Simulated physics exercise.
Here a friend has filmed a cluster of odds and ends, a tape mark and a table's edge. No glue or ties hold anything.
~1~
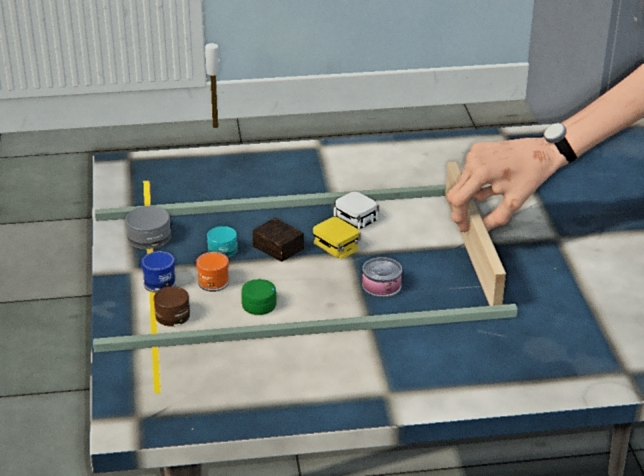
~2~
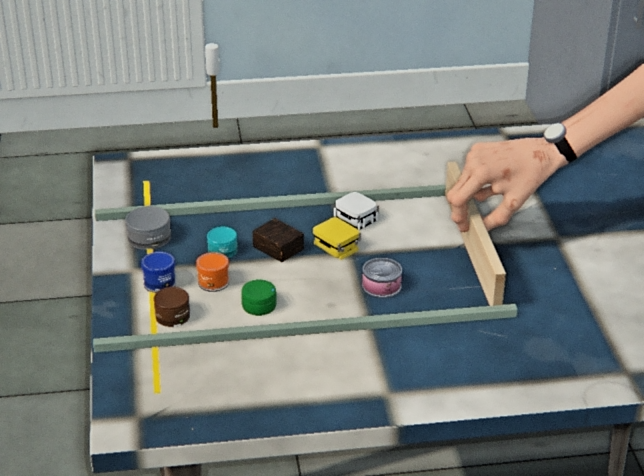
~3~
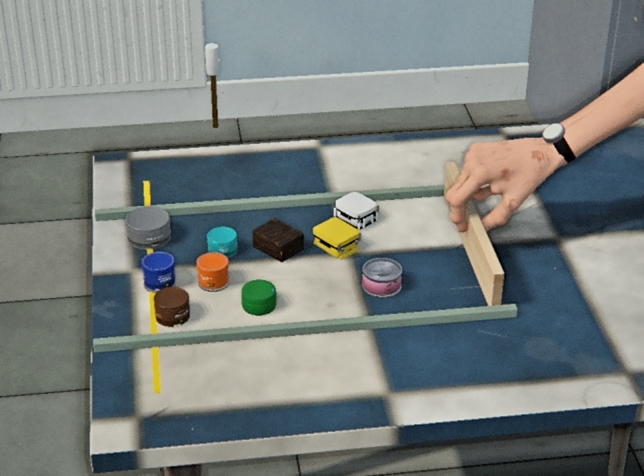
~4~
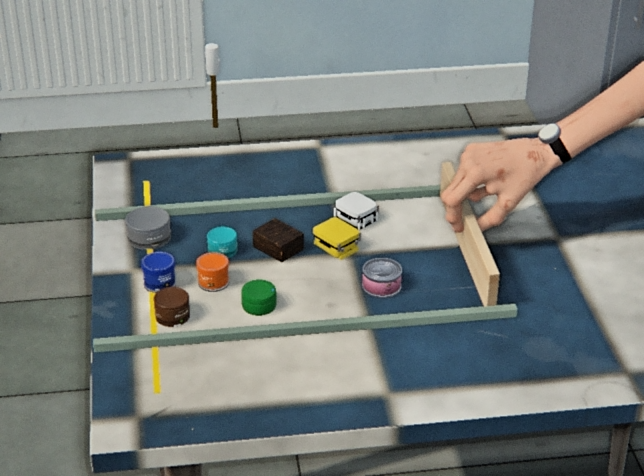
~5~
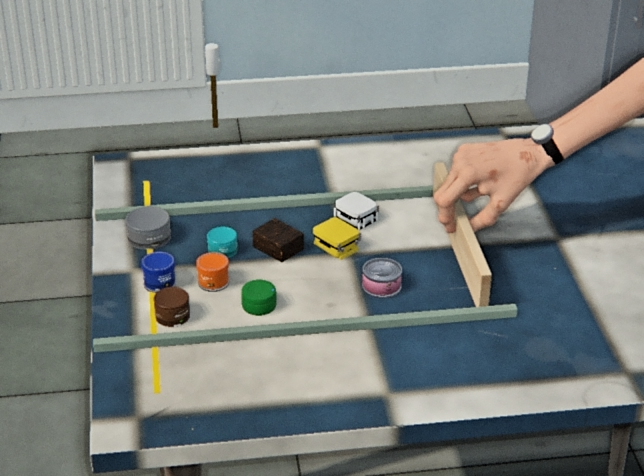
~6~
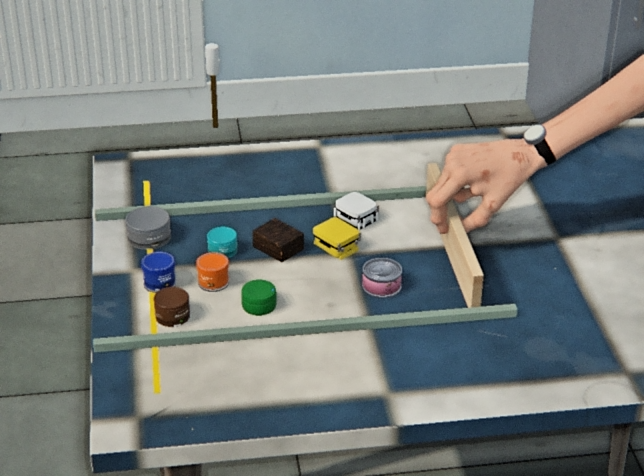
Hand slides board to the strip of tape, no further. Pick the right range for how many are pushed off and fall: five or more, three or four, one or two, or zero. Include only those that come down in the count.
The right range is one or two.
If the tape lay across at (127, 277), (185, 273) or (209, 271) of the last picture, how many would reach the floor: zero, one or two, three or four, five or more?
In order: Five or more, no fall at all, not one.
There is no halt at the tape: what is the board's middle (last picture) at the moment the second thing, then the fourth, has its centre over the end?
At roughly (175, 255), then roughly (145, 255).
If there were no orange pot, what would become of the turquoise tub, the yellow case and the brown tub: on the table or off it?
In that case the turquoise tub goes off the edge, the yellow case stays where it is, the brown tub stays where it is.
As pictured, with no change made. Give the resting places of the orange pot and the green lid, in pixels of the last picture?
In the last view, the middles sit near (136, 274) and near (136, 321).
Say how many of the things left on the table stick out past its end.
That adds up to 3.
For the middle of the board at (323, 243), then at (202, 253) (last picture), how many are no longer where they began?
Tally: 4; 10.
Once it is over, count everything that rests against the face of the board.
5 in contact.
Early on, none off yet; grey tub at rest near (148, 228); blue tin at rest near (159, 273); brown tub at rest near (172, 307).
Finally, the number that fall off is one or two; lost, turquoise tub and grey tub.
